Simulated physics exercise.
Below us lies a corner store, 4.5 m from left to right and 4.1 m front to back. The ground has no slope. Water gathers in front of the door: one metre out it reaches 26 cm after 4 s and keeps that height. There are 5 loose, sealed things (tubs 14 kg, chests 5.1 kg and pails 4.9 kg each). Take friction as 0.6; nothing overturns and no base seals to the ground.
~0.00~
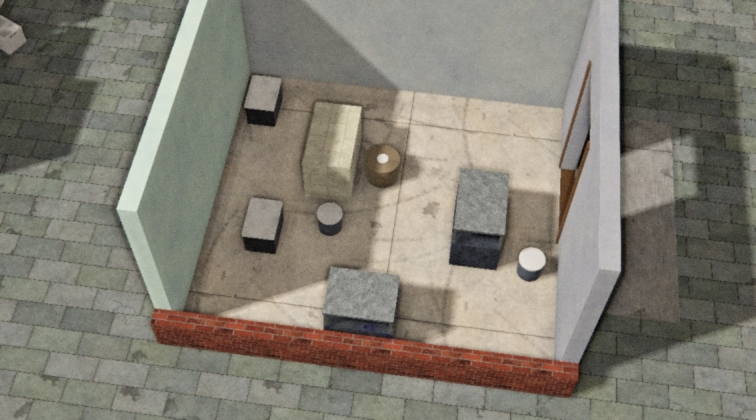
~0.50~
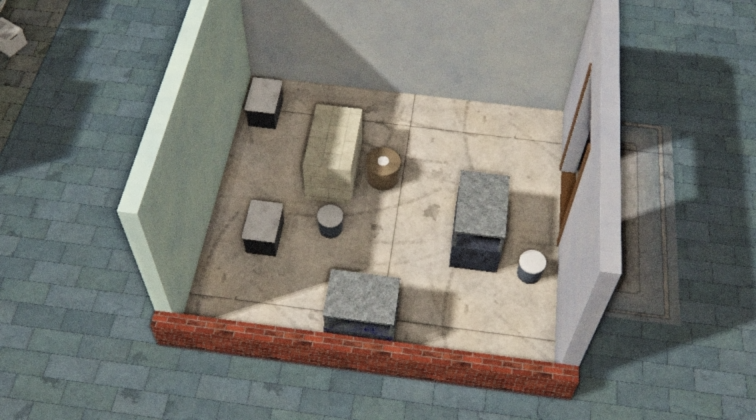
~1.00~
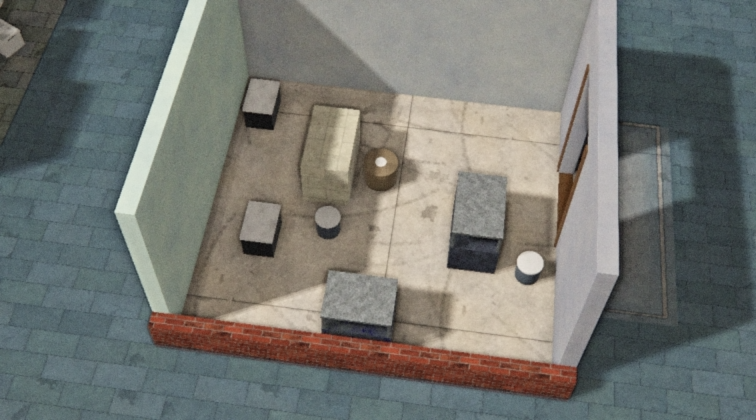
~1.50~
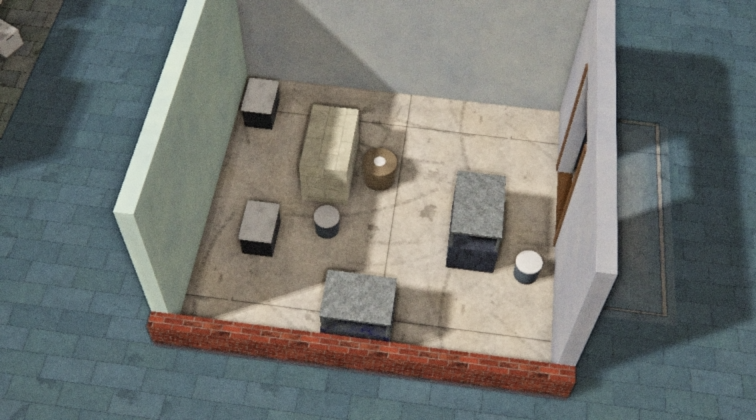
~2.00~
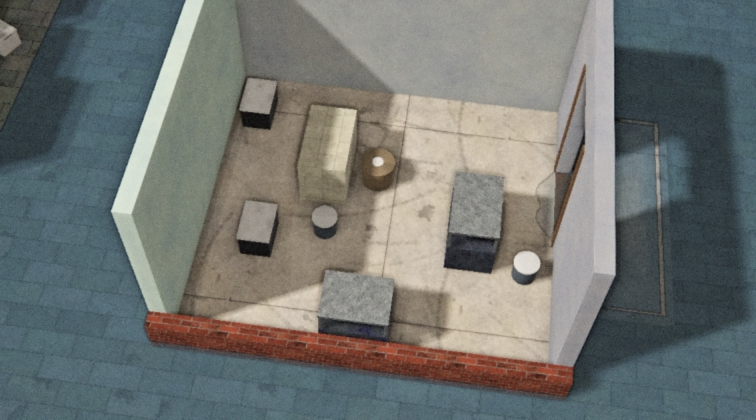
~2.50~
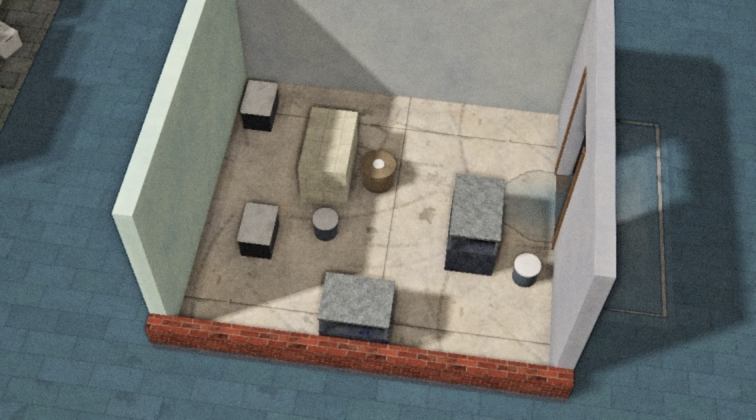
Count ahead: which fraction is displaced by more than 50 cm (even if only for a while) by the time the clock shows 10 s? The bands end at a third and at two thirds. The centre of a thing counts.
That comes to two thirds or above.
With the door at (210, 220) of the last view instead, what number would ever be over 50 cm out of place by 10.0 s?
Then 4.
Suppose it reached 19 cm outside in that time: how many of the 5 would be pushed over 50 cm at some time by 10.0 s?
Then 3.
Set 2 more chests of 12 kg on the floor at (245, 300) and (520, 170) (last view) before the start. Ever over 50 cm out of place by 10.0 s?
In that order: Under, over.
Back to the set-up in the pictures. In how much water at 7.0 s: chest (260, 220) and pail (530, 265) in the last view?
Roughly 1 and 11 cm.
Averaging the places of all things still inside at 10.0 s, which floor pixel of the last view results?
Near (346, 269).
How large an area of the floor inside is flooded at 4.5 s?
Some 7.5 m2.
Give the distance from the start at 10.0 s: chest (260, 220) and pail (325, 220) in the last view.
In that order: 140 cm, 40 cm.
After 3.5 s 0 of 5 are over 50 cm from their spots; 0 afloat.
After 4.5 s 0 of 5 are over 50 cm from their spots; 0 afloat.
After 7.0 s 2 of 5 are over 50 cm from their spots; 2 afloat.
After 10.0 s 4 of 5 are over 50 cm from their spots, and 4 have been at some point; 4 afloat.
